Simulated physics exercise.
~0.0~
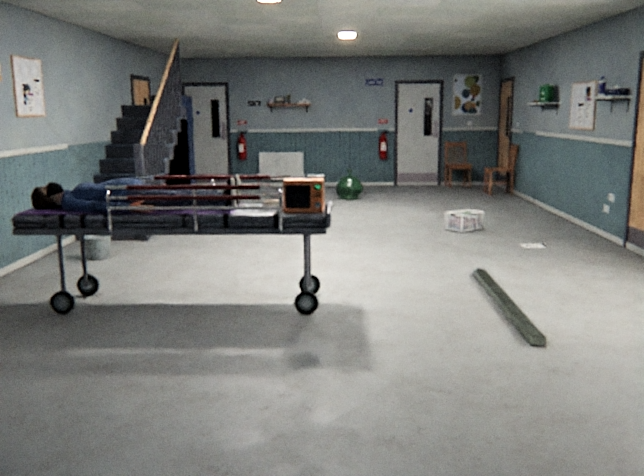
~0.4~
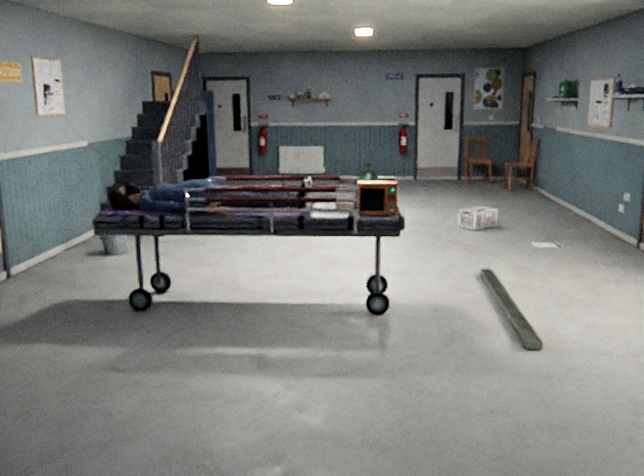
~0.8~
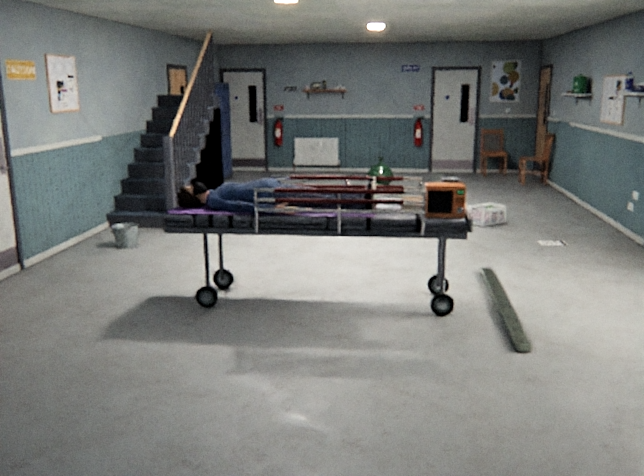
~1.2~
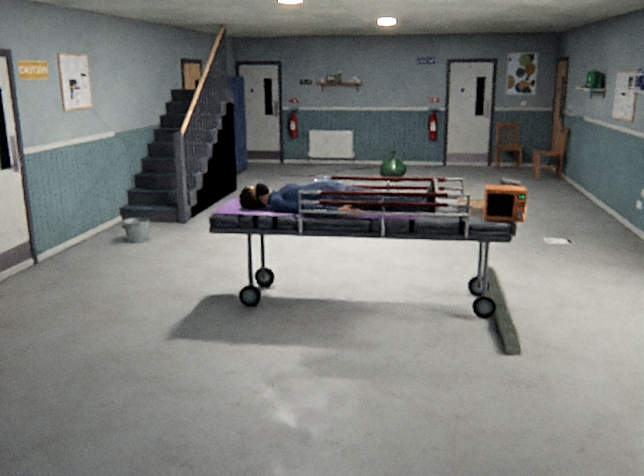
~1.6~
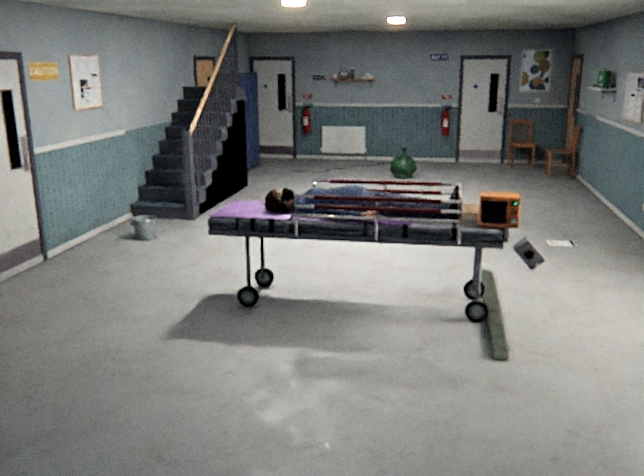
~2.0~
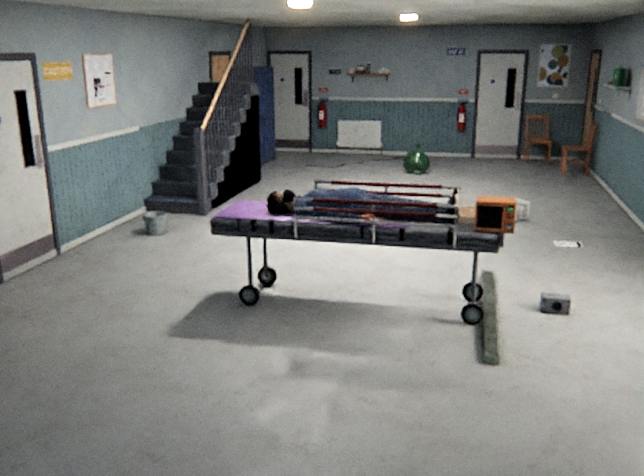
A wide ward-like room with teal lower walls, stairs at the back left and doors along the far wall is seen from the side by a slowly drifting camera. A dark trolley with rails carries a person in blue lying on a purple sheet, head to the left, with an orange monitor at the right end. It rolls right towards a low sill on the floor and stops there. The person slides slightly towards the foot end, while a small grey pump tips off and tumbles down. It lies on the floor beyond the sill, while the monitor and person remain aboard.
